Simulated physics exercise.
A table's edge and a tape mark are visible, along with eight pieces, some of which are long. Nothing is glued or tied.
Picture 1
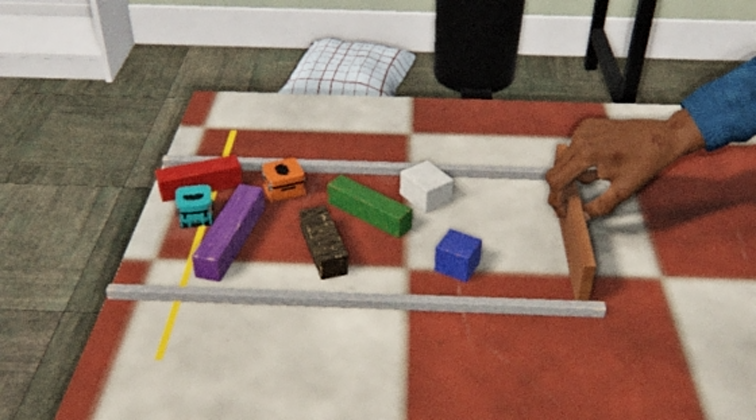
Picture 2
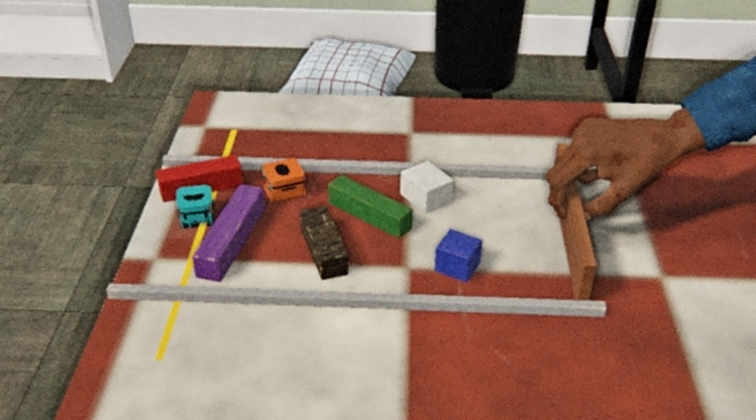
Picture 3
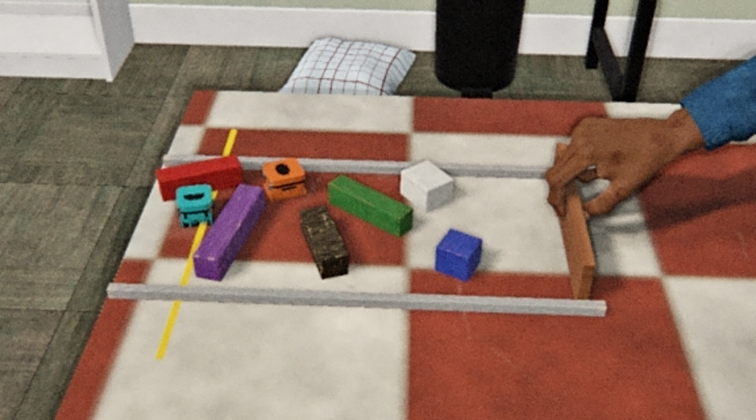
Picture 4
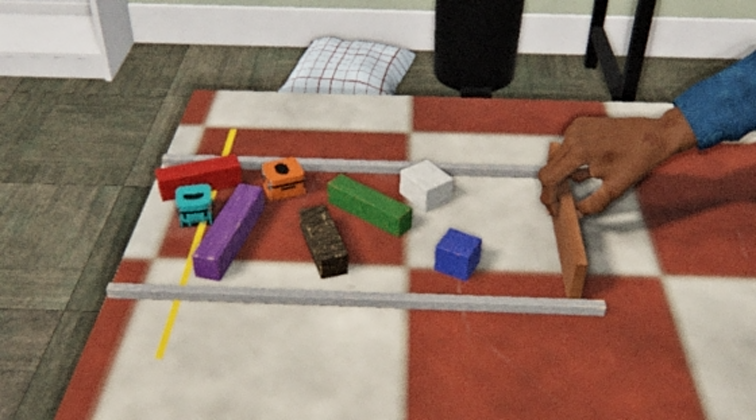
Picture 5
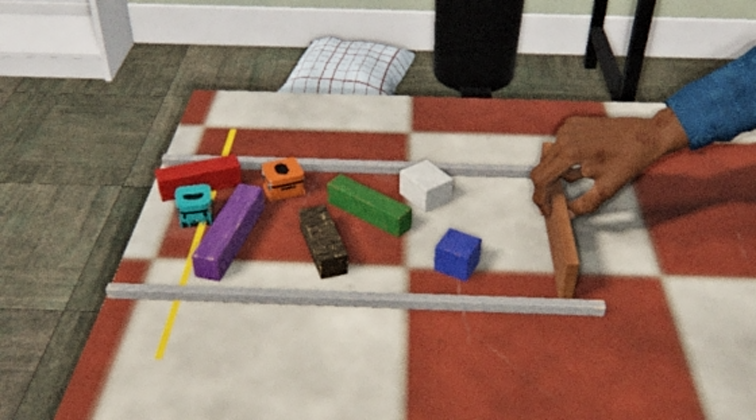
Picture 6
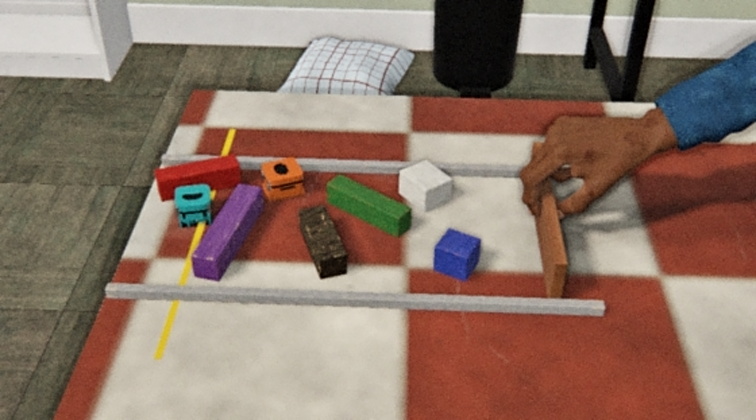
To begin with, a hand holds a wooden board upright at the right end of two pale rails on a checkered table, with colored blocks and small cases scattered between them near a yellow line. The hand then slides the board a short way left, while the pieces stay where they are.
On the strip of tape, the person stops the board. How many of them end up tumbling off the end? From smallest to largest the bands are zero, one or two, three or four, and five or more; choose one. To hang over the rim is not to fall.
The right band is three or four.
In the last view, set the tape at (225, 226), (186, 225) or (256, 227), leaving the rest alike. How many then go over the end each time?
The counts: 1, 4 and 0.
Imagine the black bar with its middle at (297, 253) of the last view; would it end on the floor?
In the end the black bar hangs on.
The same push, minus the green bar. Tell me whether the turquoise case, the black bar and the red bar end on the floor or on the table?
As for the turquoise case, it is not retained; the black bar is retained; the red bar is not retained.
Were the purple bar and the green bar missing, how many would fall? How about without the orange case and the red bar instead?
First try: 1 fallen; other try: 2.
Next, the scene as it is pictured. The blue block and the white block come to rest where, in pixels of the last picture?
Same order as the question: First (170, 251), second (198, 172).
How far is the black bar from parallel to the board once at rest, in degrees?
About 5°.
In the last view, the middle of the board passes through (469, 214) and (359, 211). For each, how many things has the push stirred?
Answer - first 1, then 5.
A little later, none off yet; red bar at rest near (199, 177); turquoise case at rest near (194, 207); purple bar at rest near (230, 230).
Next, none off yet; red bar at rest near (197, 176); turquoise case at rest near (194, 207); purple bar moving near (225, 231).
When it is over, the number that fall off is three or four; down, orange case, purple bar, turquoise case and red bar.
